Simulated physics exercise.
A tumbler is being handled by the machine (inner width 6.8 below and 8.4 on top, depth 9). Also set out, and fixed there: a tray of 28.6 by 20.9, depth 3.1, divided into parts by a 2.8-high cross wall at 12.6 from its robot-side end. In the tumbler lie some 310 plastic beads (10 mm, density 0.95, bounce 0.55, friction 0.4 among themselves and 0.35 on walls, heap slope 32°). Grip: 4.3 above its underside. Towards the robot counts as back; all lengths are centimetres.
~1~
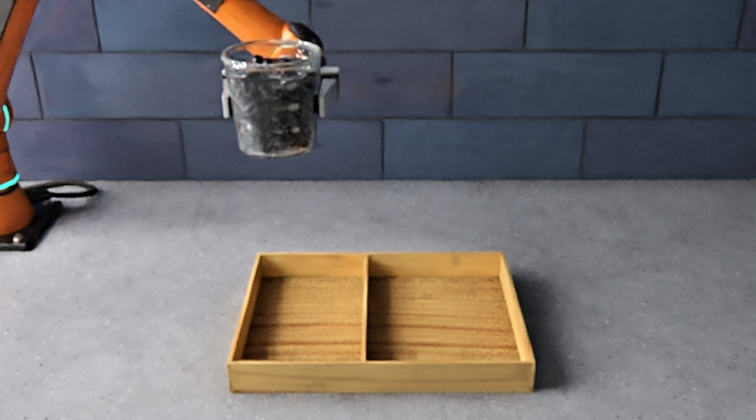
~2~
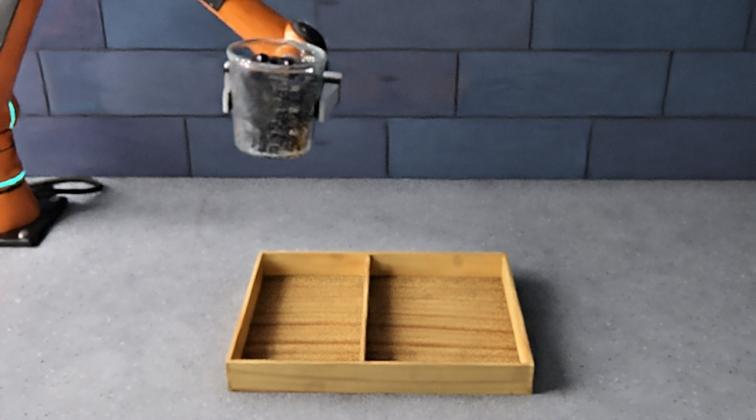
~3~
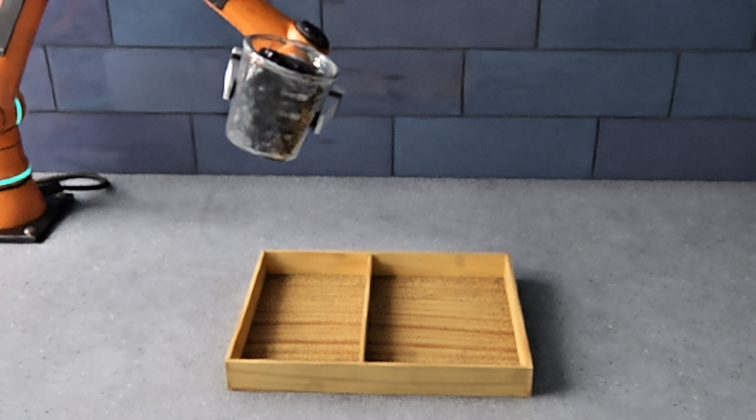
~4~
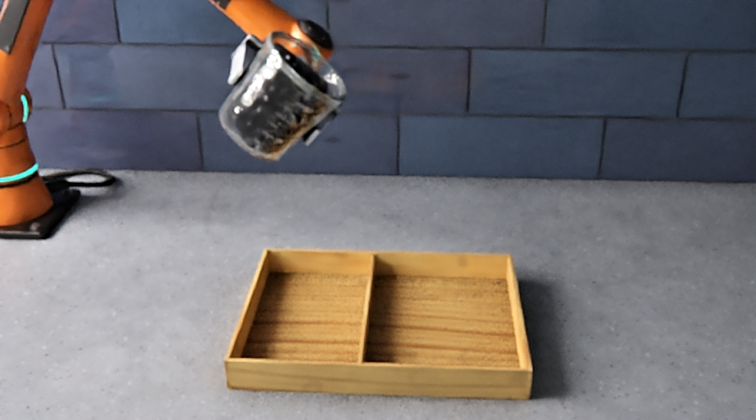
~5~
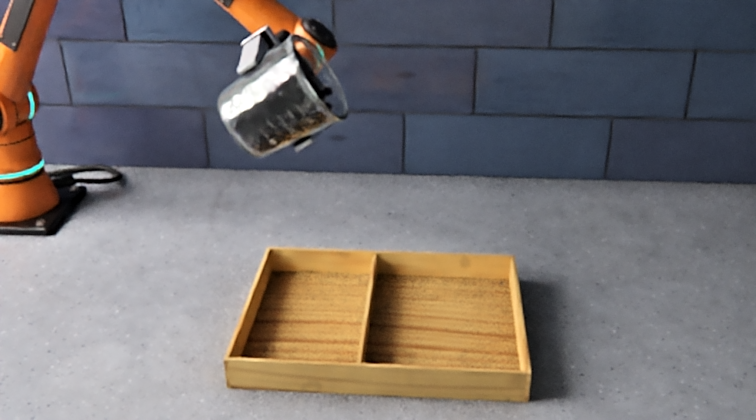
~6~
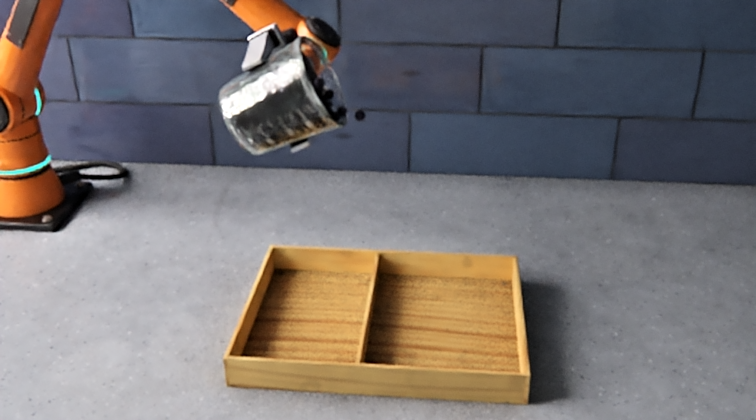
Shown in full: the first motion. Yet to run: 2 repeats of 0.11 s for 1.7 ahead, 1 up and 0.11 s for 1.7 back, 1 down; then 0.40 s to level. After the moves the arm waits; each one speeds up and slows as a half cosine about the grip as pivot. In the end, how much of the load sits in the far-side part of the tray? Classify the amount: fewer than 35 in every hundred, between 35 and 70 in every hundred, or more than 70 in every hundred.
Fewer than 35 in every hundred.
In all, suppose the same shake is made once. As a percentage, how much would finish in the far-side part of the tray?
That share would be near 5 percent.
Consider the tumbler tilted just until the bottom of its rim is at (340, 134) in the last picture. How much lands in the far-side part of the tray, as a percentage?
That comes to some 40 percent.
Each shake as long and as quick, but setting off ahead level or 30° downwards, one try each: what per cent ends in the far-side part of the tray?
Estimates, in order: 10 % then 5 %.
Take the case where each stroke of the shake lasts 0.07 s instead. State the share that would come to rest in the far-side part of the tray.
Then about 30 per cent.
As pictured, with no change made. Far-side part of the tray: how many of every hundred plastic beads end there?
I'd guess near 15 per cent.
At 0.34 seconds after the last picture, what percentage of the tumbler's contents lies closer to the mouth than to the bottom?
Mouth half share: Roughly 50 %.
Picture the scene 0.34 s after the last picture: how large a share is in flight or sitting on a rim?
About 3 %.
Then, 0.34 s on, tilted 63° forward, highest piece 29 above the table; 292 in the tumbler, 10 in the far-side part, 1 in the robot-side part, 10 in flight or on a rim.
Then, 0.67 s on, tilted 24° forward, highest piece 29 above the table; 262 in the tumbler, 39 in the far-side part, 4 in the robot-side part, 1 on the table or floor, 7 in flight or on a rim.
Then, 1.04 s on, level, highest piece 30 above the table; 262 in the tumbler, 45 in the far-side part, 5 in the robot-side part, 1 on the table or floor.
Then, 2.09 s on, level, highest piece 30 above the table; 262 in the tumbler, 45 in the far-side part, 5 in the robot-side part, 1 on the table or floor.
In the end, 262 in the tumbler, 45 in the far-side part, 5 in the robot-side part, 1 on the table or floor. That is 14 % in the far-side part of the tray.
